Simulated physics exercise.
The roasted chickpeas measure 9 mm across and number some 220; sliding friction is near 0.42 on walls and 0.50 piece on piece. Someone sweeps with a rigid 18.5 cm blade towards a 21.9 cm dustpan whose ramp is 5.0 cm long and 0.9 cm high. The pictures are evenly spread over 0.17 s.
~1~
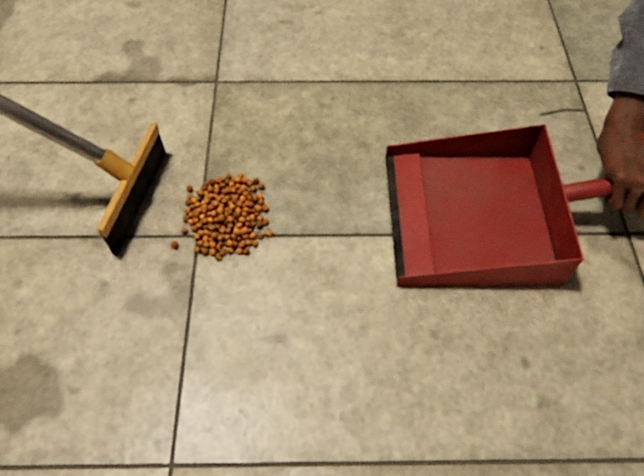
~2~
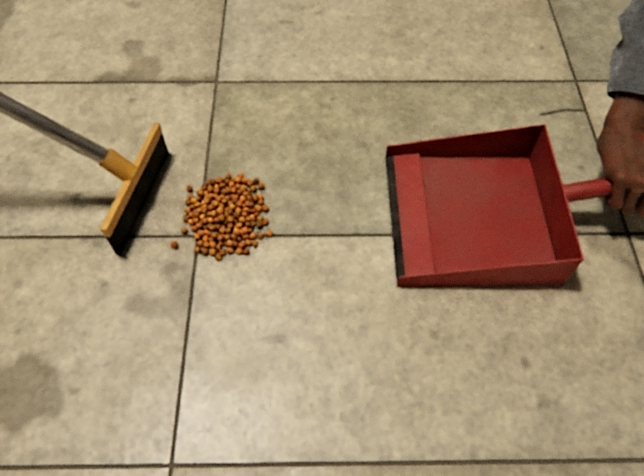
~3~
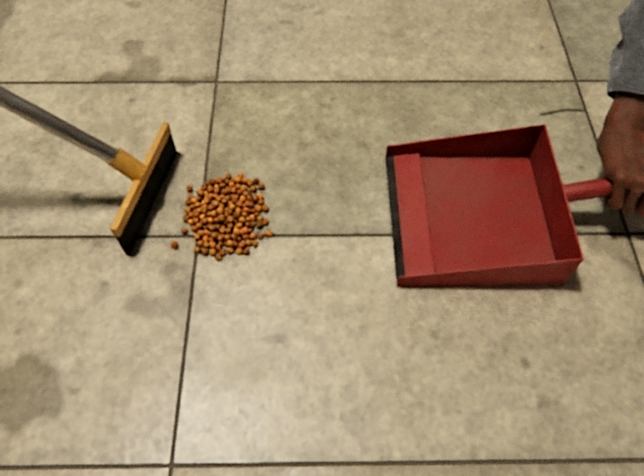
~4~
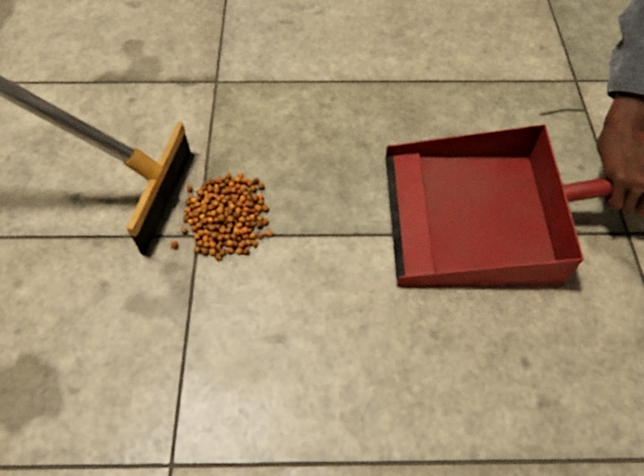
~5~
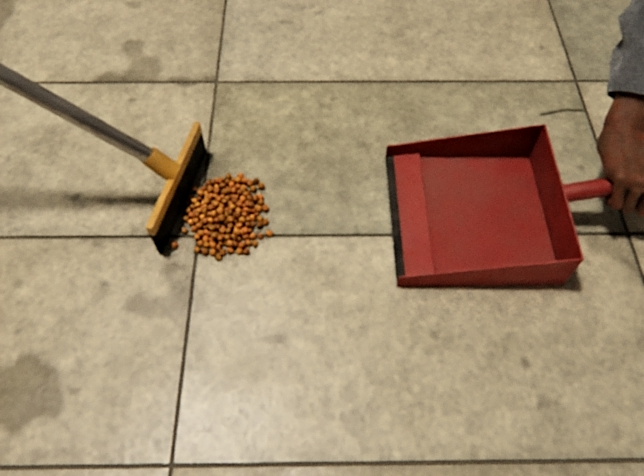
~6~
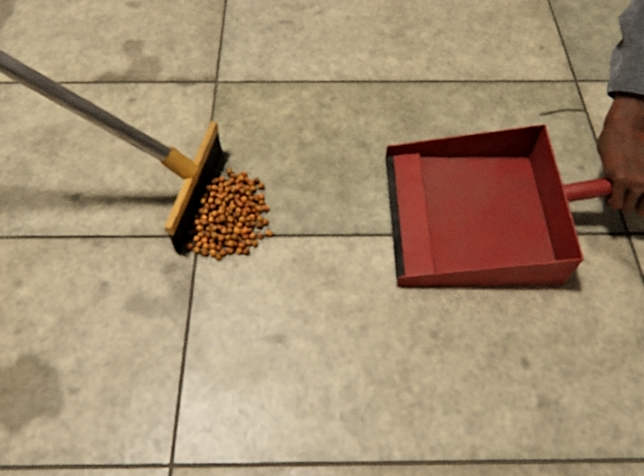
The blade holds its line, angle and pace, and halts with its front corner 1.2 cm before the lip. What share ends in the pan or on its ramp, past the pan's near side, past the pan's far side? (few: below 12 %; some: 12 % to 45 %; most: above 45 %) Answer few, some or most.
Pan: Some, near side: Few, far side: Few.
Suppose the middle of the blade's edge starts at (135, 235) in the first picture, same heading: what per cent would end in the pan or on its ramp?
Some 35 per cent.
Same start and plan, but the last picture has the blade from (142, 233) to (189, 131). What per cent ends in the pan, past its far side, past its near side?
Pan 20, far 0, near 0.
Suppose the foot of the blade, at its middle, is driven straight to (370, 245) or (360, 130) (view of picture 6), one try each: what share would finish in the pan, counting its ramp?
Some 35 and 0 per cent.
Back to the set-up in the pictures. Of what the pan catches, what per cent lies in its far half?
Roughly 60 per cent.
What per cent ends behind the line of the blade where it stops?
Some 20 per cent.
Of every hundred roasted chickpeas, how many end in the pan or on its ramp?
Roughly 25 per cent.
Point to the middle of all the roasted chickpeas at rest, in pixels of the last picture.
Near (382, 224).
Then, 0.19 s after the last picture, middle of the blade 15 cm from the lip; 0 % over the lip, far side 0 %, near side 0 %.
Then, 0.30 s after the last picture, middle of the blade 7 cm from the lip; 0 % over the lip, far side 0 %, near side 5 %.
Then, 0.56 s after the last picture, middle of the blade 3 cm from the lip; 25 % over the lip, far side 0 %, near side 5 %.
In the end, pan 25 %, near side 5 %, far side 0 %, in front of the lip or behind the blade 65 %.
